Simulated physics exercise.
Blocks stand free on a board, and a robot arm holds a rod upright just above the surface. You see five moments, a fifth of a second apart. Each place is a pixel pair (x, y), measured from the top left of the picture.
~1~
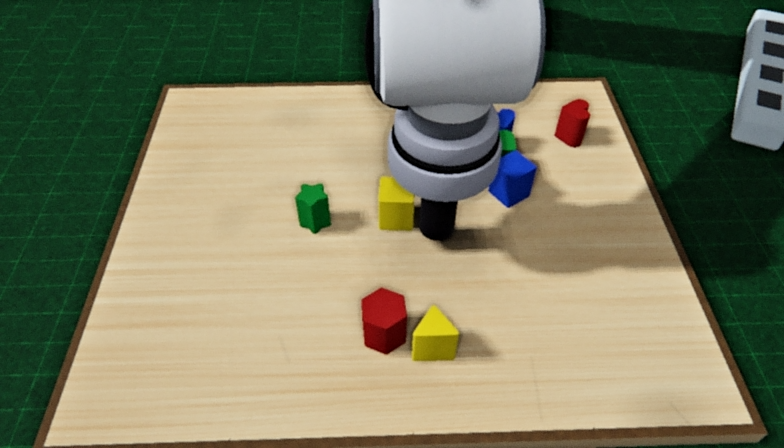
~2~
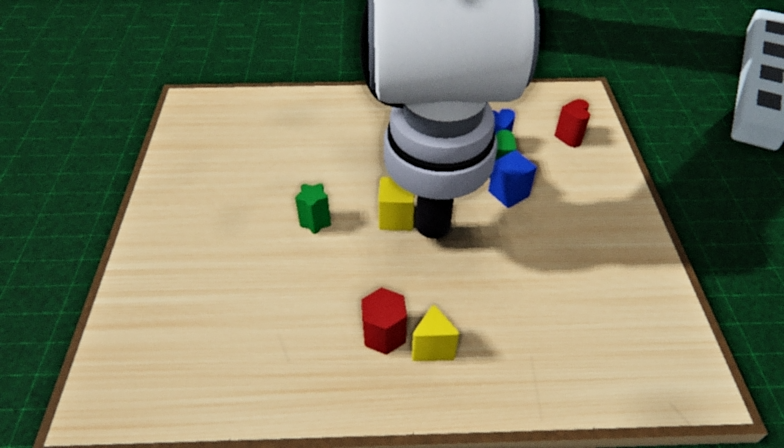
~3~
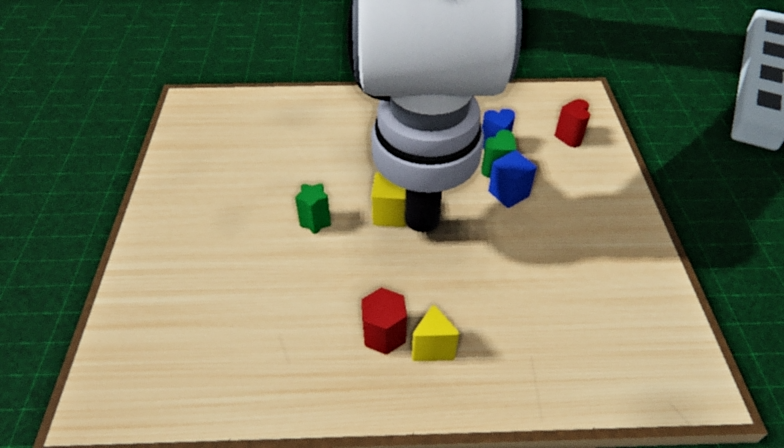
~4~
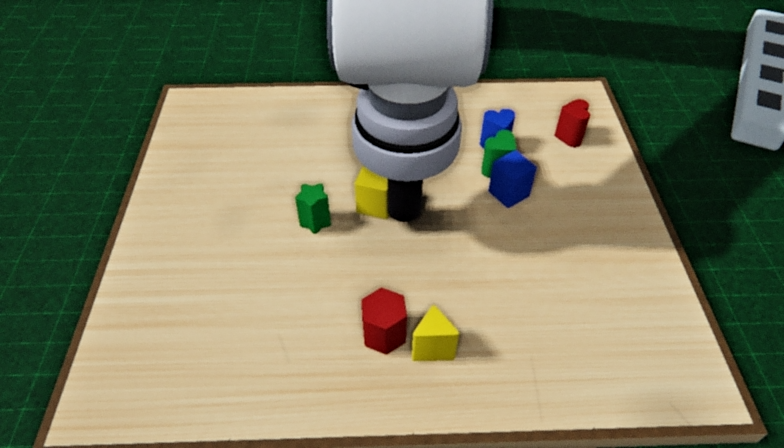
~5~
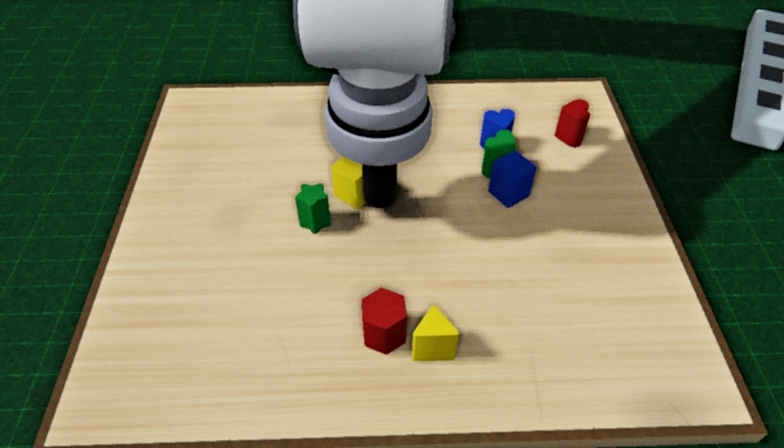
The robot arm's black rod slid left and slightly away across the wooden board, pushing the yellow square block along until it was close beside the green star, while the other blocks stayed put.
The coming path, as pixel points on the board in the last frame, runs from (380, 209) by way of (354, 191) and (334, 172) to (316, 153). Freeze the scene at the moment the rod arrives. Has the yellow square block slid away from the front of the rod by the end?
No, that is not what happens.
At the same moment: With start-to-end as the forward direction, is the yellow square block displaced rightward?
No.
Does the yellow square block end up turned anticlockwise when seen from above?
Going by the path, yes.
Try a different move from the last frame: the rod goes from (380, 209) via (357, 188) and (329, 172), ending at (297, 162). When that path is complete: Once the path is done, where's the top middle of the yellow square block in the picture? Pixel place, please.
About (272, 118).
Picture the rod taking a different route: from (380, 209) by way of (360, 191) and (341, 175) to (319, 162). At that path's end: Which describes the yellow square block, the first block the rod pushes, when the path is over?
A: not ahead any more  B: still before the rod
The answer is B.
On the path given first. One third of the way, rod (352, 178); yellow square block (326, 147).
Two thirds of the way, rod (332, 159); yellow square block (304, 131), turned 20° anticlockwise.
At the end, rod (314, 141); green star in place; yellow square block (283, 118), turned 30° anticlockwise.
